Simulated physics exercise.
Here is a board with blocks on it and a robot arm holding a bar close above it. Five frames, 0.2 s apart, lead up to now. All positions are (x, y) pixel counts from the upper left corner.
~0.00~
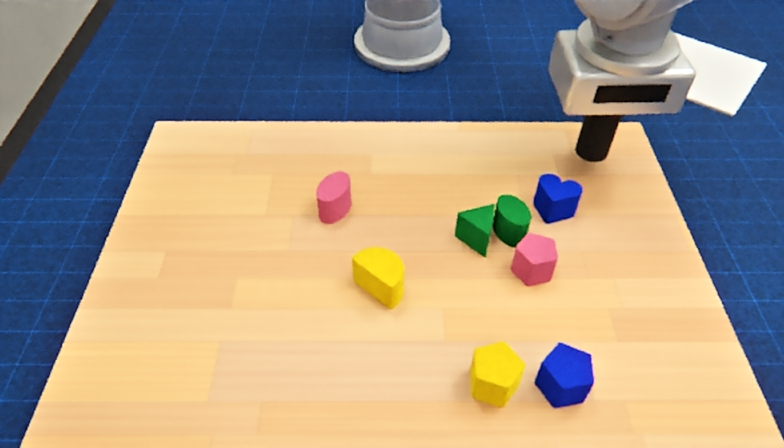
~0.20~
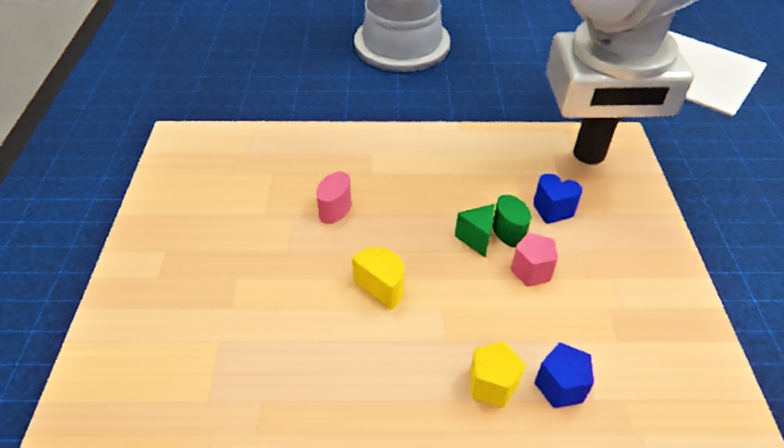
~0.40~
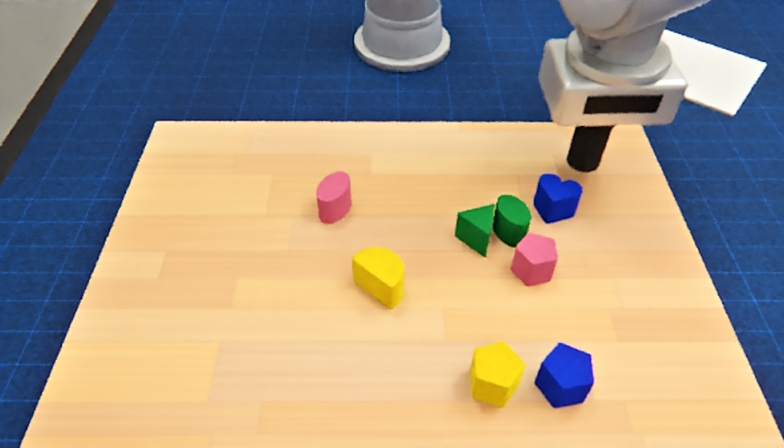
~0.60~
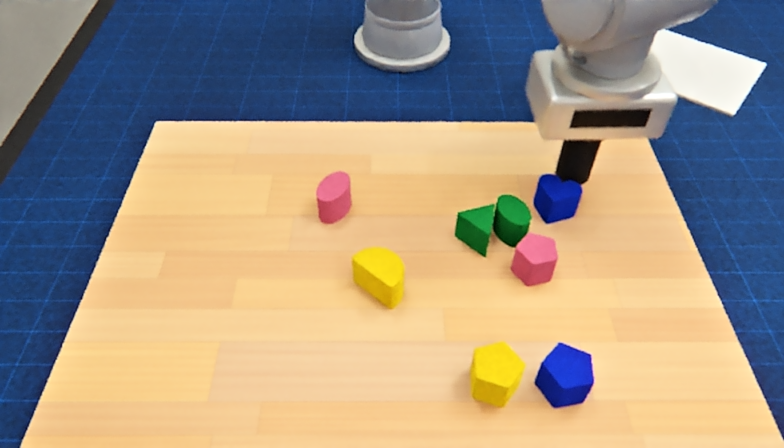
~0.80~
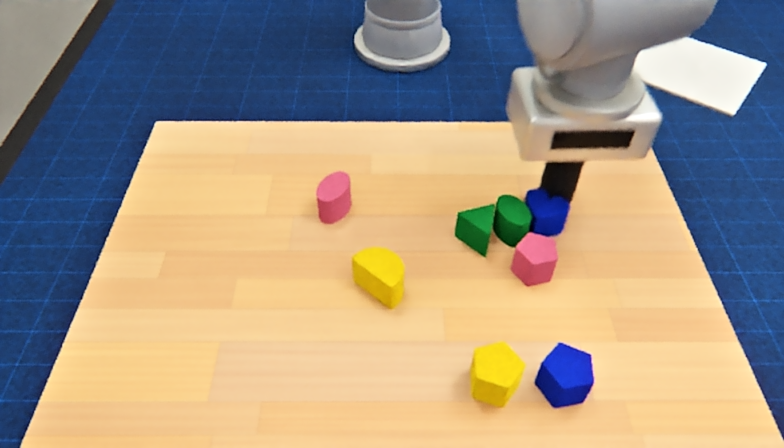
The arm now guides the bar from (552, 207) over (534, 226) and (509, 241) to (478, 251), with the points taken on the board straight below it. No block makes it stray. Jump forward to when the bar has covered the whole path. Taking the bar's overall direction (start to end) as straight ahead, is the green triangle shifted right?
That would be a yes.
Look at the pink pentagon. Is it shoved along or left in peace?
It is no longer where it was.
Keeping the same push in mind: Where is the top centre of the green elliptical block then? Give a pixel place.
Put as a pixel place, it's (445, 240).
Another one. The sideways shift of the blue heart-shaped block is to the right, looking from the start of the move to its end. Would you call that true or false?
Verdict: False.
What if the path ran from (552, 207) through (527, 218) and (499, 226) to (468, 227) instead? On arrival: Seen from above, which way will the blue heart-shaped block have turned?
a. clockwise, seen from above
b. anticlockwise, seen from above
I choose b.
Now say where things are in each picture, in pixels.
Lower end of the bar at (591, 152), tops of blocks, green triangle at (481, 216), green elliptical block at (514, 209), pink pentagon at (538, 248), blue heart-shaped block at (560, 187), in the first frame.
Bar at (589, 154), blocks as before, in the second frame.
Bar at (583, 162), blocks as before, in the third frame.
Bar at (572, 175), blocks as before, in the fourth frame.
Bar at (555, 194), green triangle at (481, 216), green elliptical block at (514, 209), pink pentagon at (538, 248), blue heart-shaped block at (546, 203), in the fifth frame.
On the path given first. One third of the way, bar at (538, 213); green triangle at (464, 219); green elliptical block at (492, 219), turned 45° clockwise; pink pentagon at (536, 253), turned 25° anticlockwise; blue heart-shaped block at (529, 224).
Two thirds of the way, bar at (511, 229); green triangle at (442, 219), turned 25° clockwise; green elliptical block at (468, 231), turned 80° clockwise; pink pentagon at (534, 266), turned 50° anticlockwise; blue heart-shaped block at (509, 243), turned 15° anticlockwise.
At the end, bar at (480, 238); green triangle at (436, 218), turned 40° clockwise; green elliptical block at (445, 240), turned 75° clockwise; pink pentagon at (534, 268), turned 60° anticlockwise; blue heart-shaped block at (495, 253), turned 50° anticlockwise.
